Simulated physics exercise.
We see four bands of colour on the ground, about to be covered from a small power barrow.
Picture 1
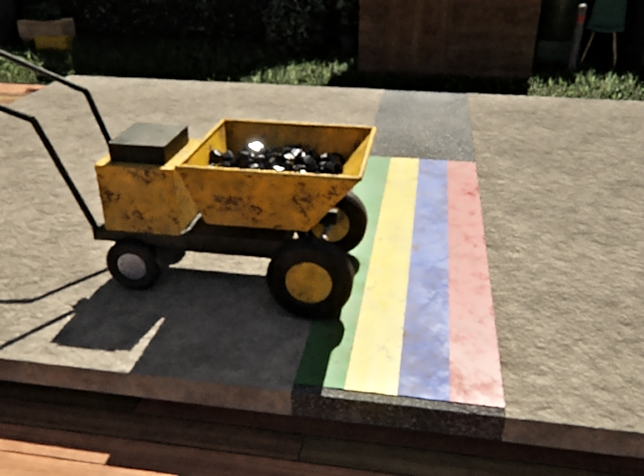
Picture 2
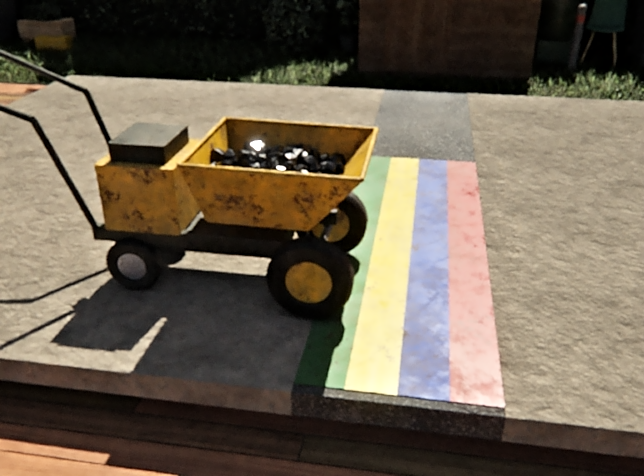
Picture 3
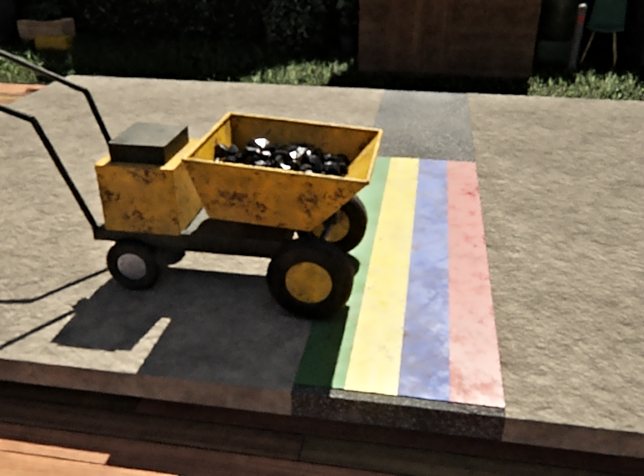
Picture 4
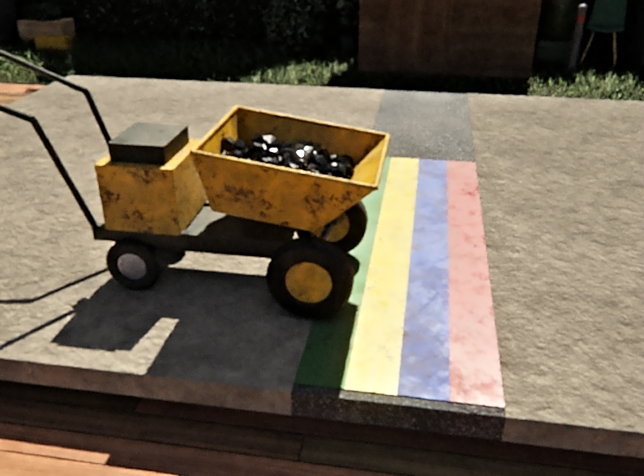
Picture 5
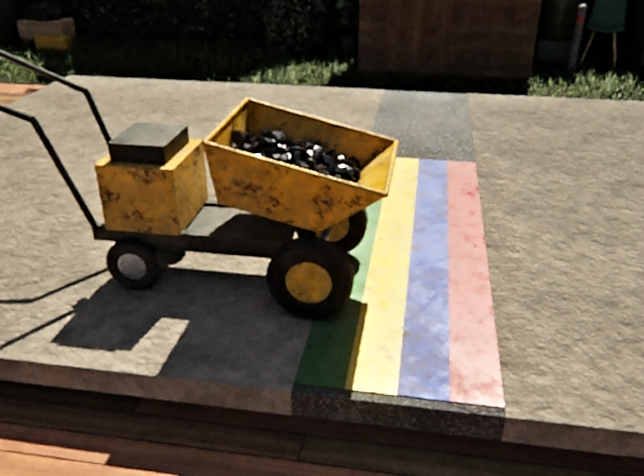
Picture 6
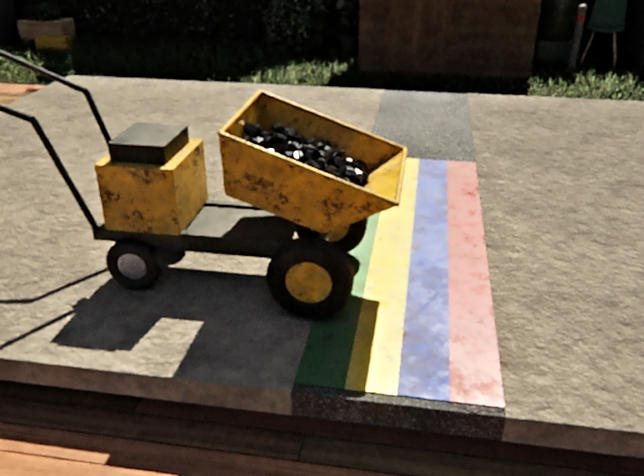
In the video, a small yellow power barrow loaded with black lumps stands beside green, yellow, blue and red ground stripes, and its skip gradually tilts forward to the right while the wheels stay still.
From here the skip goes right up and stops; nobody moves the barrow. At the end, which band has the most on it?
The red one gets the largest share.
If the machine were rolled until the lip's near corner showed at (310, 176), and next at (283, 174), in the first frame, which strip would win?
One: Blue. Two: That yellow strip.
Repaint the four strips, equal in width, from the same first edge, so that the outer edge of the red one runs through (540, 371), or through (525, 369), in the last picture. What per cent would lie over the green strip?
Roughly 0 per cent, and 0 per cent.
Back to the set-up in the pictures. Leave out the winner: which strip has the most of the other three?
In second place: The blue one.
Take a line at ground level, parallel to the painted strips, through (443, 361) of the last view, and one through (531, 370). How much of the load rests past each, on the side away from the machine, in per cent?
Roughly 60 per cent, and 10 per cent.
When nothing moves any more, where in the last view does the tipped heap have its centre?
At about (472, 289).
Soon after the last picture, skip tipped steeply; all in the skip.
A little later, skip tipped steeply; most in the skip; a stray few over the blue strip; a small part over the red strip; a stray few off the paint.
Later still, skip tipped right over; about a third in the skip; a small part over the blue strip; about a third over the red strip; about a quarter off the paint.
At rest, skip tipped right over; about a quarter in the skip; none over the green strip; a stray few over the yellow strip; a small part over the blue strip; about a third over the red strip; about a quarter off the paint.
